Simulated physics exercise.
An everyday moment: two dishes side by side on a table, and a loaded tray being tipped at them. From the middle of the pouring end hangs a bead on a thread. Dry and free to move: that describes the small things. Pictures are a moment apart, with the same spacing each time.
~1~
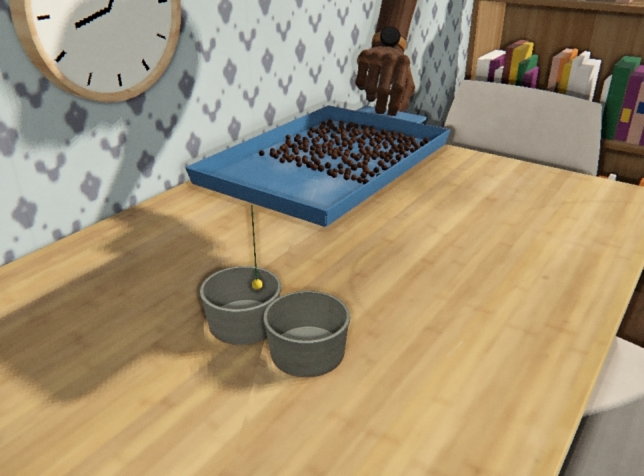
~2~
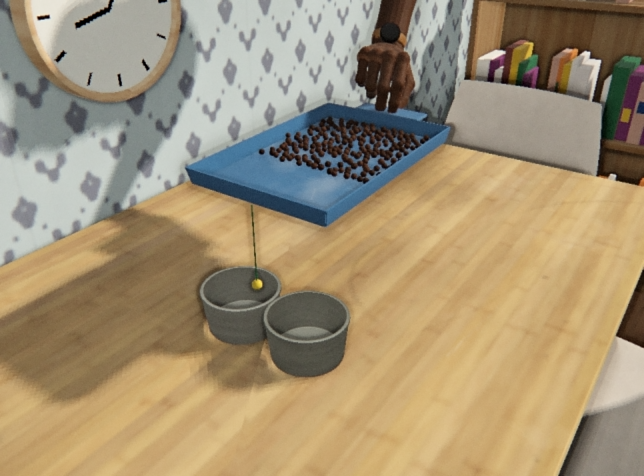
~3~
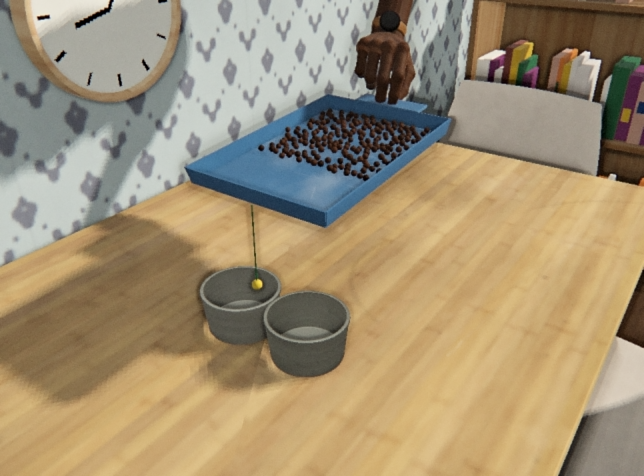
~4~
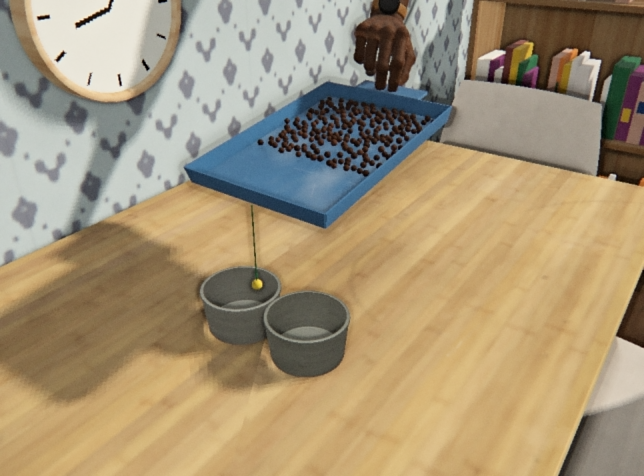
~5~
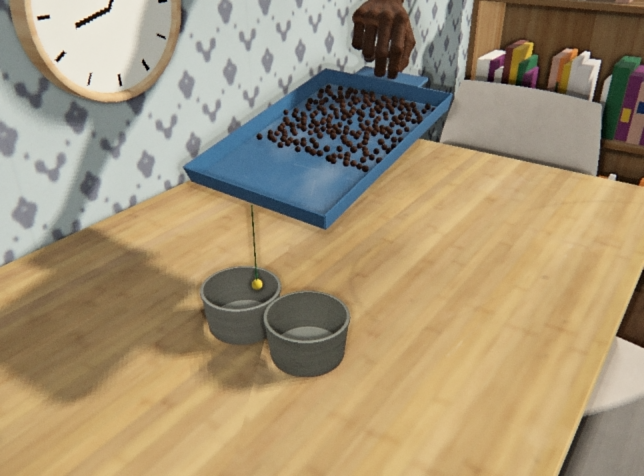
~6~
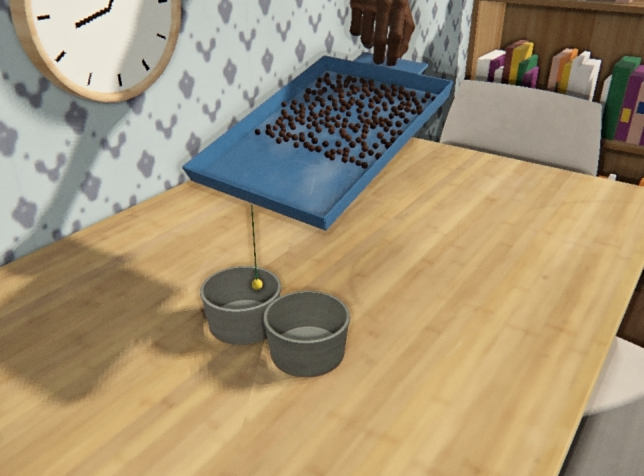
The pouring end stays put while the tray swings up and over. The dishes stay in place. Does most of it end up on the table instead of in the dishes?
Yes. Compared with the spill, the catch will be smaller.
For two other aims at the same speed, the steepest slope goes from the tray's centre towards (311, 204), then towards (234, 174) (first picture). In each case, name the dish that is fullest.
So, first the right-side one, then the left-side one.
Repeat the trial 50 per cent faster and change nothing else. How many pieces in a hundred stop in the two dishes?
Share: Roughly 20%.
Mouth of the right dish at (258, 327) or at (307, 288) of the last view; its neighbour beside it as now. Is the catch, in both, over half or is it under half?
Try 1: In excess of half; try 2: Not up to half.
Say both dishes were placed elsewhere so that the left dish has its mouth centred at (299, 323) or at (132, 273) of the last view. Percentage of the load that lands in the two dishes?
About 50 and 10 per cent.
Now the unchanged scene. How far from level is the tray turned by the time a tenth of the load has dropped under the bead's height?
Angle reached: About 65°.
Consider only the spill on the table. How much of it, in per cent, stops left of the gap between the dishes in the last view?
I'd put it at close to 80 per cent.
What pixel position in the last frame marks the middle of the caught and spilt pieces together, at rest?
The centre comes to rest near (255, 385).
Soon after the last picture, tray tipped steeply; most on the tray; a stray few outside both; a small part in the air.
A little later, tray tipped right over; most on the tray; a stray few in the right dish; a small part outside both; a stray few in the air.
Later still, tray tipped past a quarter turn; about a quarter in the right dish; a stray few in the left dish; about two thirds outside both.
At rest, tray tipped past a quarter turn; about a quarter in the right dish; a stray few in the left dish; about two thirds outside both.
